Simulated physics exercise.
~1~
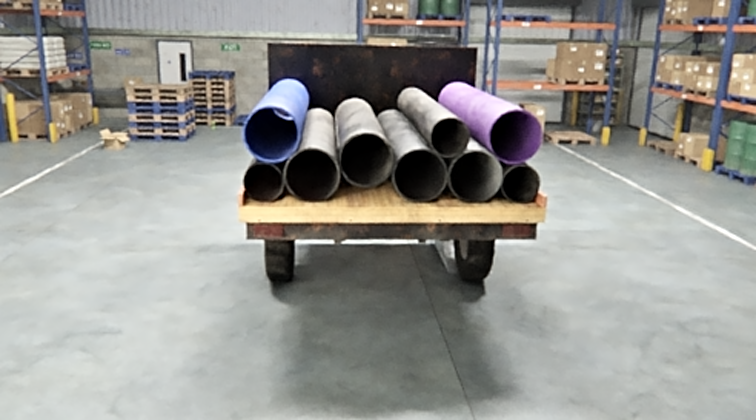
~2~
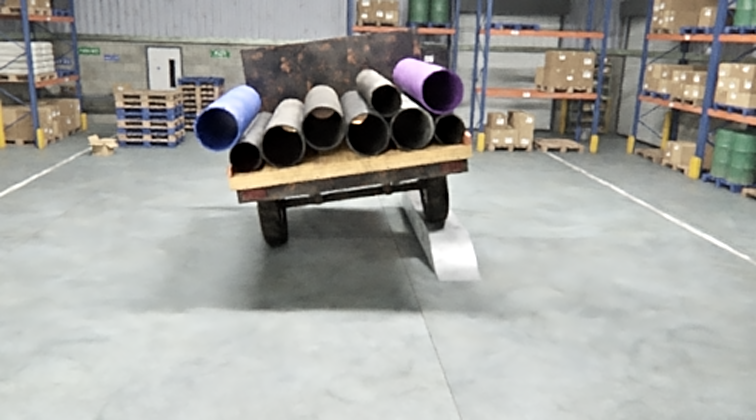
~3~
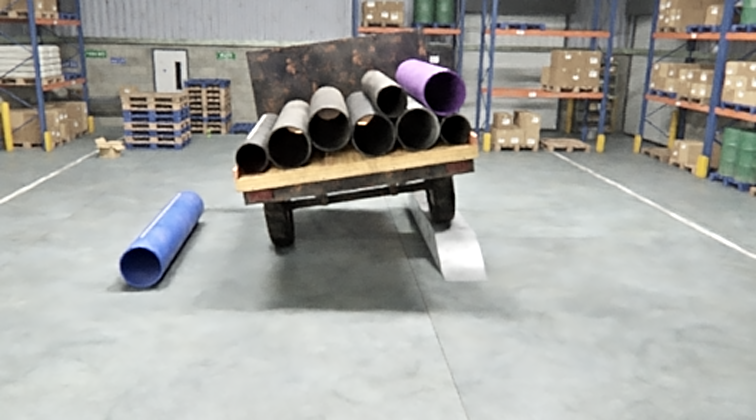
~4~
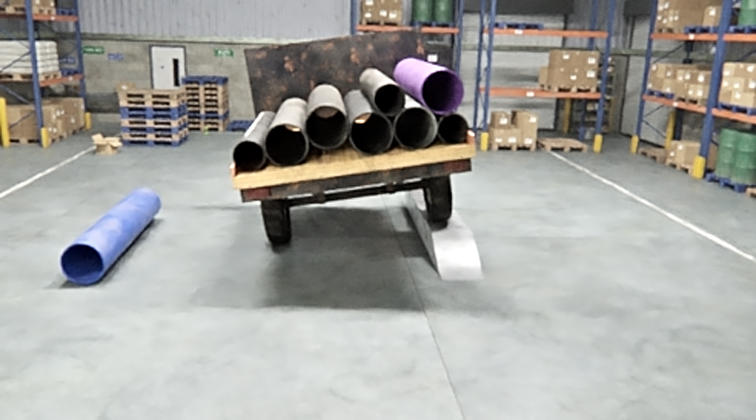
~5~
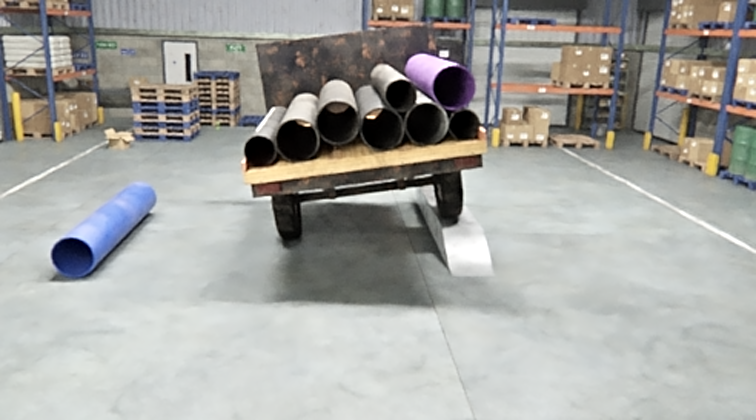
A flat trailer loaded with loose pipes rolled its right wheel up onto a ramp and tilted left, and the blue pipe dropped off the left side and rolled away across the floor, while the purple one stayed up on the pile.
